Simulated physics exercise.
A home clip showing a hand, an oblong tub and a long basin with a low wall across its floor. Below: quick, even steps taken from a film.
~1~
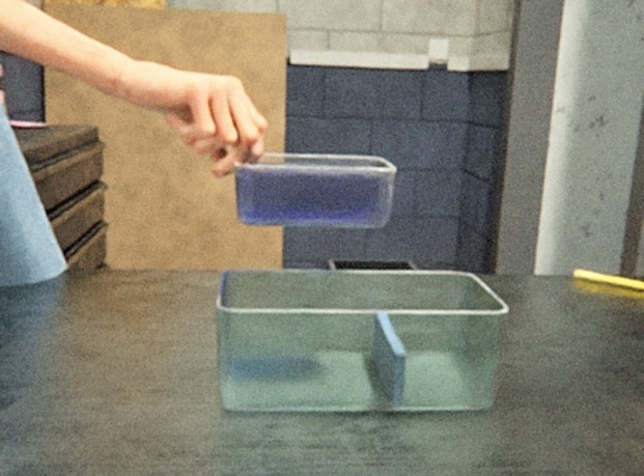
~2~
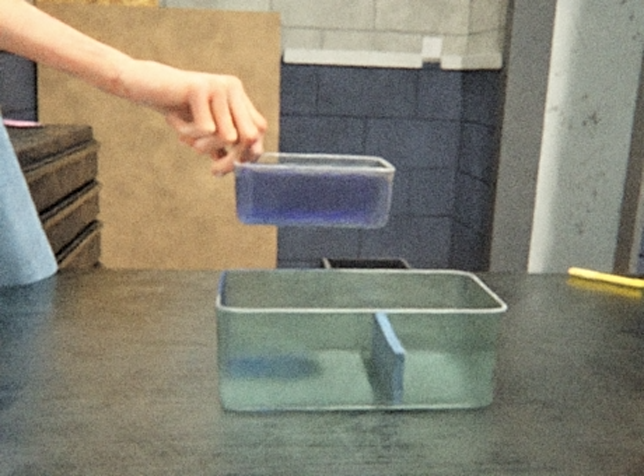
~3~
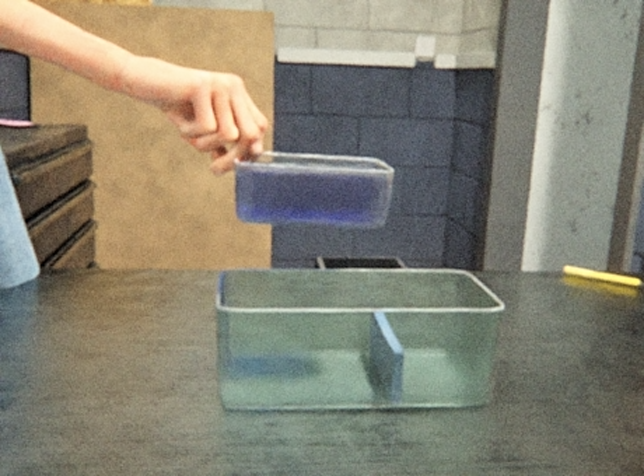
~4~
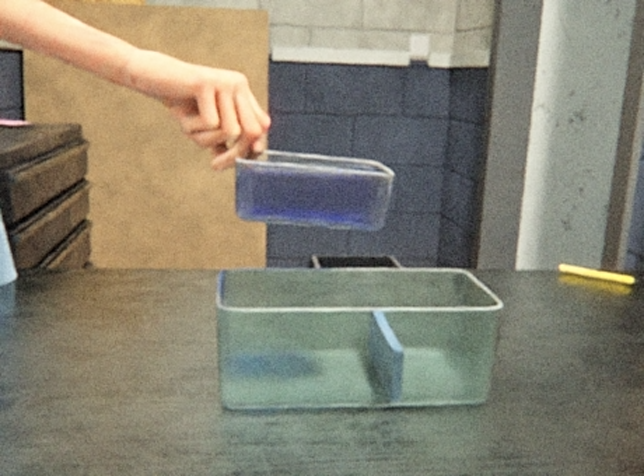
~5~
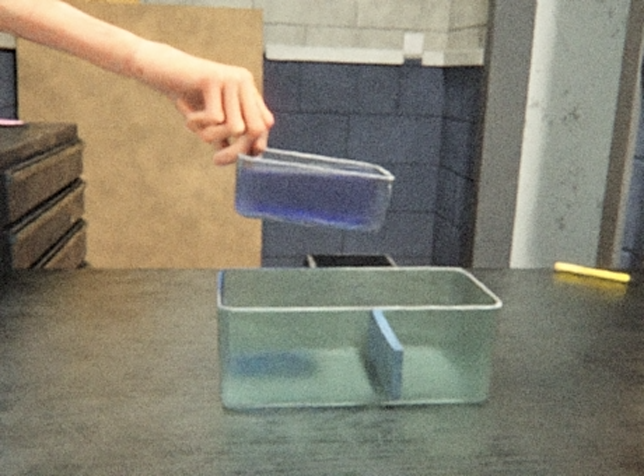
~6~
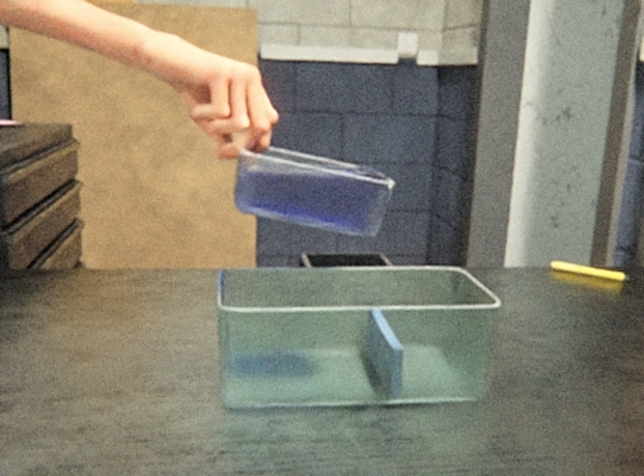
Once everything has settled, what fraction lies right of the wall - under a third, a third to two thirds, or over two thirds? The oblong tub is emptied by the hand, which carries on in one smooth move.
Over two thirds lies right of the wall.
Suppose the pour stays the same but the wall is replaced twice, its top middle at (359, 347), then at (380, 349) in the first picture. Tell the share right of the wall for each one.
Well, it's close to 85 per cent for the first one, then 75 per cent for the other.
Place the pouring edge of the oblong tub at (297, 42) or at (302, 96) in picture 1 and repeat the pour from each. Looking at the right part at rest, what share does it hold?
Estimate, in order: 25 and 10 per cent.
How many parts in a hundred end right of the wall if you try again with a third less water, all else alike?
Near 75 in a hundred.
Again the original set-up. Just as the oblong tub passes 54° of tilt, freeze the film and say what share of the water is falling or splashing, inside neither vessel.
It comes to around 30 per cent.
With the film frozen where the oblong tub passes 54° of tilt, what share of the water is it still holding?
Roughly 40 %.
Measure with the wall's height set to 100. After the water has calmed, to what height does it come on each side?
Once it is still, the left part shows 10 per cent and the right part 70.
A moment on, the oblong tub is tipped part way and 38 per cent is still to pour, 1 is left of the wall and 32 right of it.
Next, the oblong tub is tipped on its side and 10 per cent is still to pour, 8 is left of the wall and 78 right of it.
Then the oblong tub is tipped on its side and 2 per cent is still to pour, 18 is left of the wall and 78 right of it.
Later the oblong tub is tipped on its side and 0 per cent is still to pour, 20 is left of the wall and 78 right of it.
Finally, 20 per cent lies left of the wall, 78 right of it and 2 outside.
